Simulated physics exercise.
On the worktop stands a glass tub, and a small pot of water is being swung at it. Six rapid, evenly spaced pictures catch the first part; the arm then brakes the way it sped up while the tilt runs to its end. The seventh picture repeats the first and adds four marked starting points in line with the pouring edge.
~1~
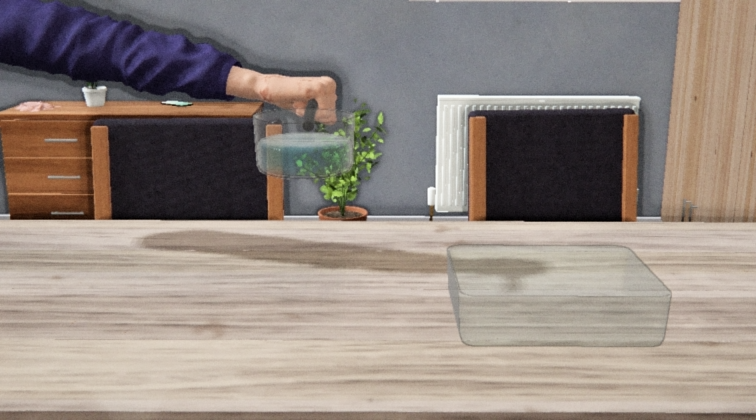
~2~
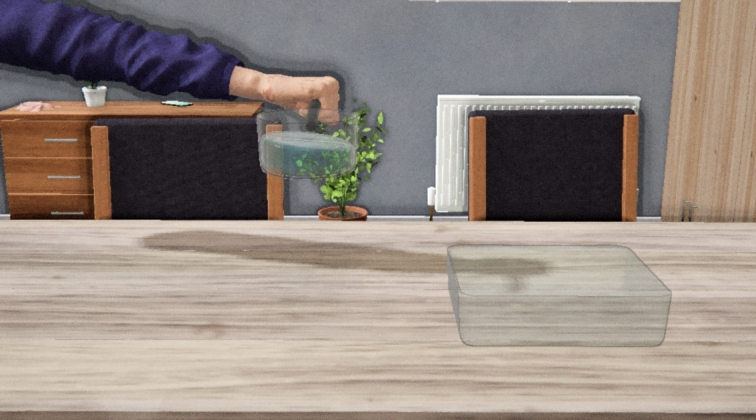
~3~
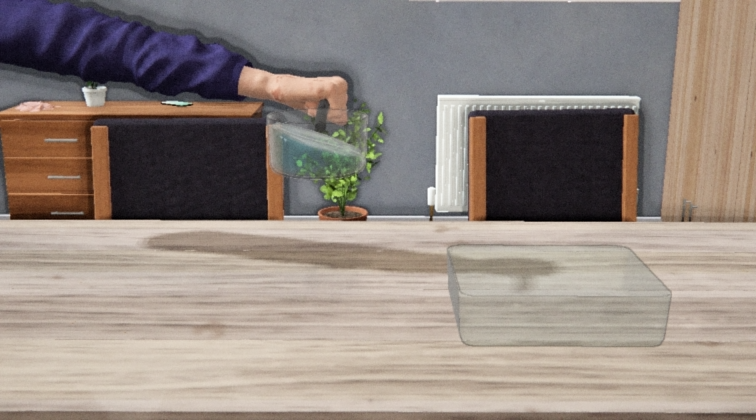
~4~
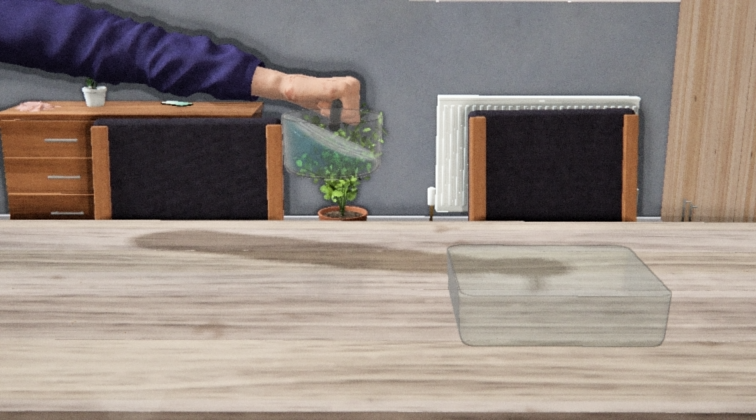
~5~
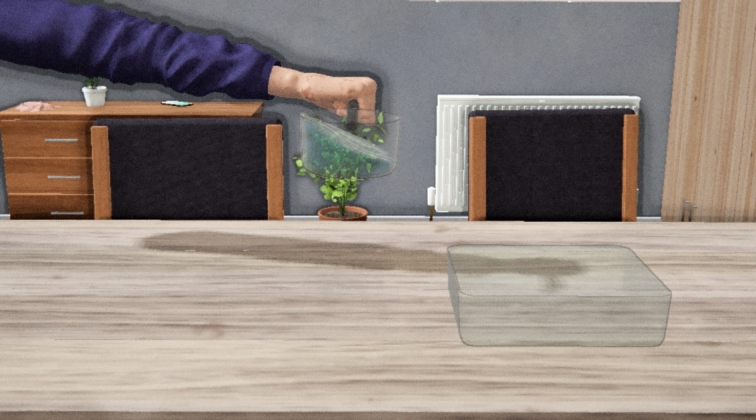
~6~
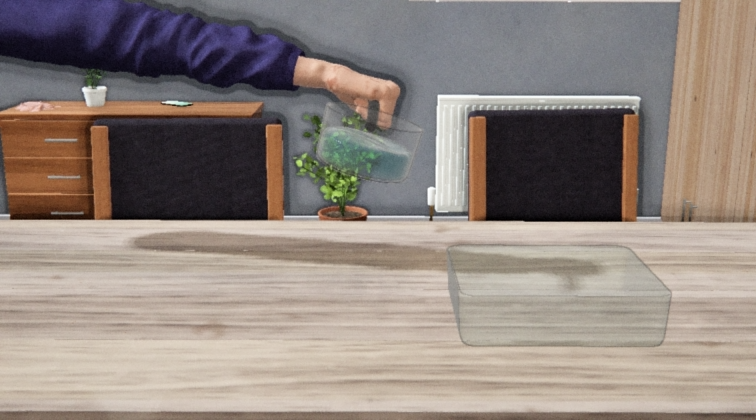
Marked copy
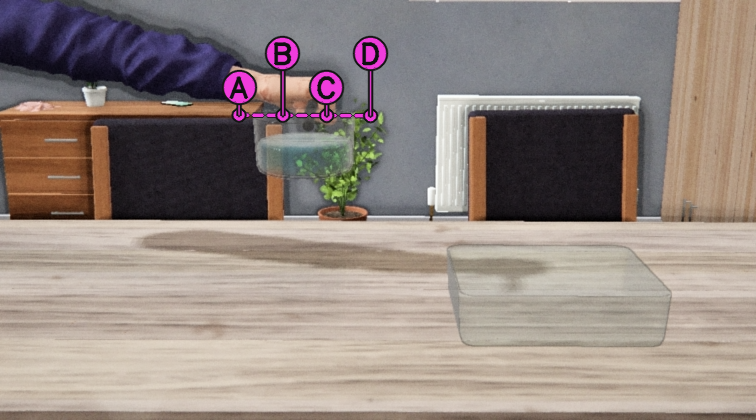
Above a wooden table, a hand moves a small clear container of water rightward, tilting it.
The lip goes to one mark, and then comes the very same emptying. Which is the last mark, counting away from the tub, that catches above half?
Take C.
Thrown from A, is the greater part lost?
Yes.
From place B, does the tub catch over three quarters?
No.
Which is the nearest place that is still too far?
The answer is B.
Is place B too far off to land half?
Yes, it does.
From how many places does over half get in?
Two.
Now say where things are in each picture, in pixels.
The first picture shows upright, lip at (352, 115); tub from (459, 344) to (663, 344); nothing has left yet.
The second picture shows upright, lip at (355, 115); nothing has left yet.
The third picture shows upright, lip at (365, 115); nothing has left yet.
The fourth picture shows upright, lip at (380, 115); nothing has left yet.
The fifth picture shows upright, lip at (398, 117); nothing has left yet.
The sixth picture shows tipped about 15°, lip at (421, 129); nothing has left yet.
In magenta, A at (239, 115); B at (282, 115); C at (326, 115); D at (370, 115).
Choosing A, about 1 % lands in the tub, 99 % falls short.
Choosing B, about 34 % lands in the tub, 59 % falls short and 8 % goes beside or beyond.
Choosing C, about 64 % lands in the tub, 21 % falls short and 14 % goes beside or beyond.
Choosing D, about 78 % lands in the tub, 4 % falls short and 18 % goes beside or beyond.
